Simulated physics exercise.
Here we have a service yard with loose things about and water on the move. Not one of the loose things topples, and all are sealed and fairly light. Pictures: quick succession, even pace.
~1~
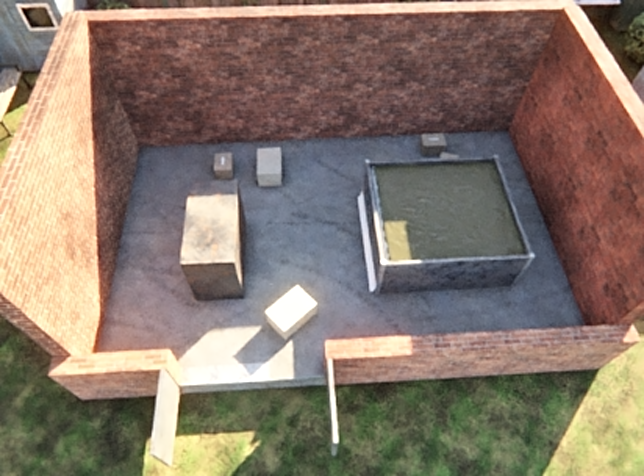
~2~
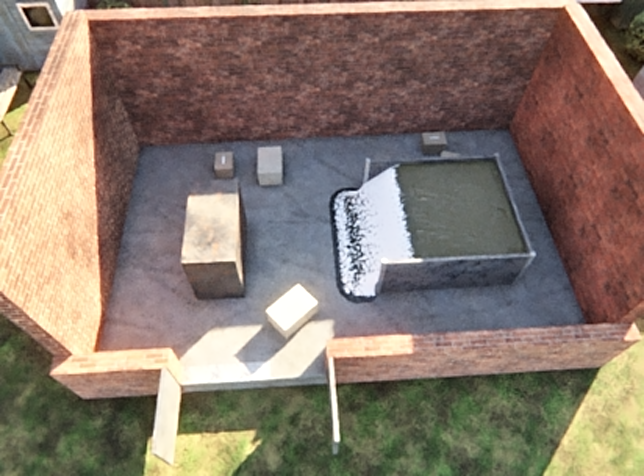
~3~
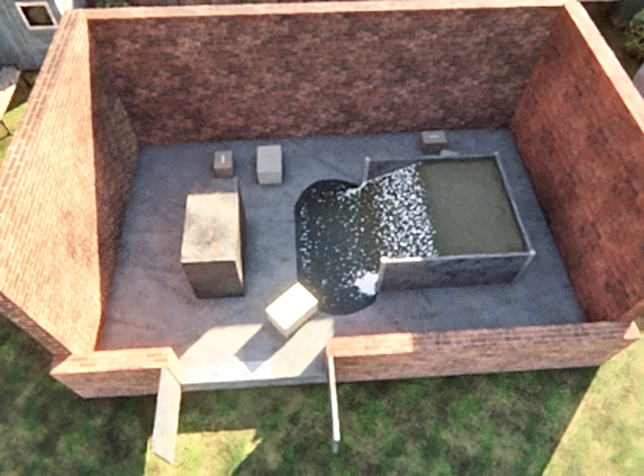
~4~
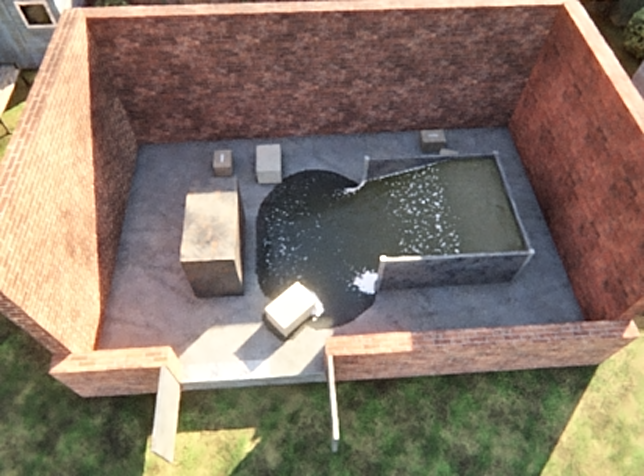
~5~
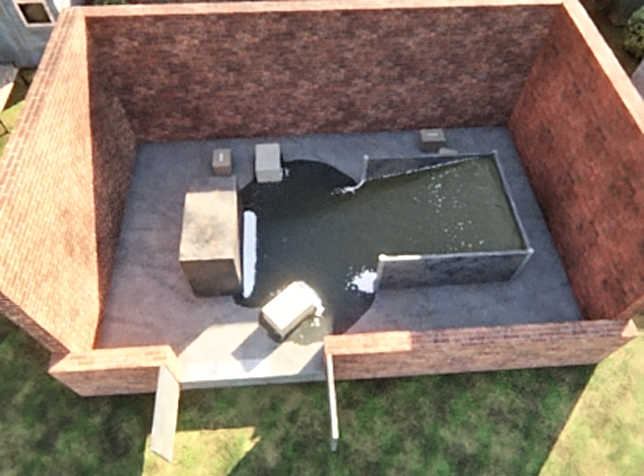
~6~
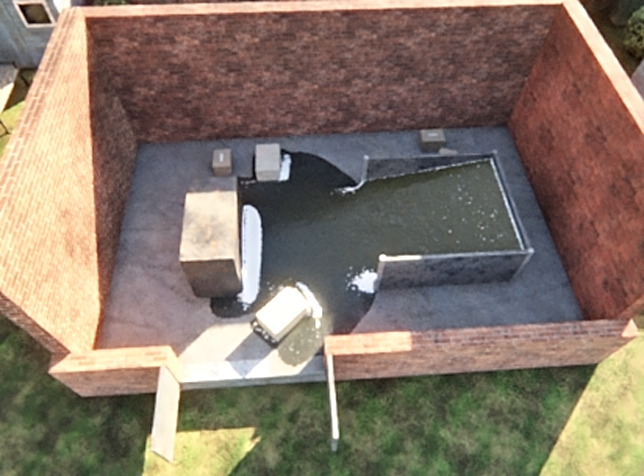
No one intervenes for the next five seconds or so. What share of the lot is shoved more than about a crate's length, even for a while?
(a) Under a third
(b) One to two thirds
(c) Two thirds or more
(b) One to two thirds.
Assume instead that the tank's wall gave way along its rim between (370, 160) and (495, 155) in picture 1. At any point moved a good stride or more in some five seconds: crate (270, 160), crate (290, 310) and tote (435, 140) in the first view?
Result per item - displaced that far / short of that distance / displaced that far.
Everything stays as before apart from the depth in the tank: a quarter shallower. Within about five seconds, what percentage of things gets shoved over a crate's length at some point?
Share moved: 60 in a hundred.
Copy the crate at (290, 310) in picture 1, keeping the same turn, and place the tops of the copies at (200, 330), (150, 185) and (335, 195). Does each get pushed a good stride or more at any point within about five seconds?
Here's the rundown: Sent far off, sent far off, and finally sent far off.
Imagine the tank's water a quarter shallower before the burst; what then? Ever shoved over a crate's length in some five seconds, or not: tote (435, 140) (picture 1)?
A lesser distance.
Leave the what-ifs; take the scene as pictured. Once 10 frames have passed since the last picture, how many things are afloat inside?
The figure is 2.
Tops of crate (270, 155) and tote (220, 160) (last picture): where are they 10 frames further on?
Close to (187, 137) and (155, 133).
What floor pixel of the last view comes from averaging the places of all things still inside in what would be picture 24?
Roughly (305, 177).
A moment on, 1 of 5 are well off their spots; 0 afloat.
Next, 3 of 5 are well off their spots; 2 afloat.
Later, 3 of 5 are well off their spots; 1 afloat.
In the end, 3 of 5 are well off their spots, and 3 have been at some point; 2 afloat.
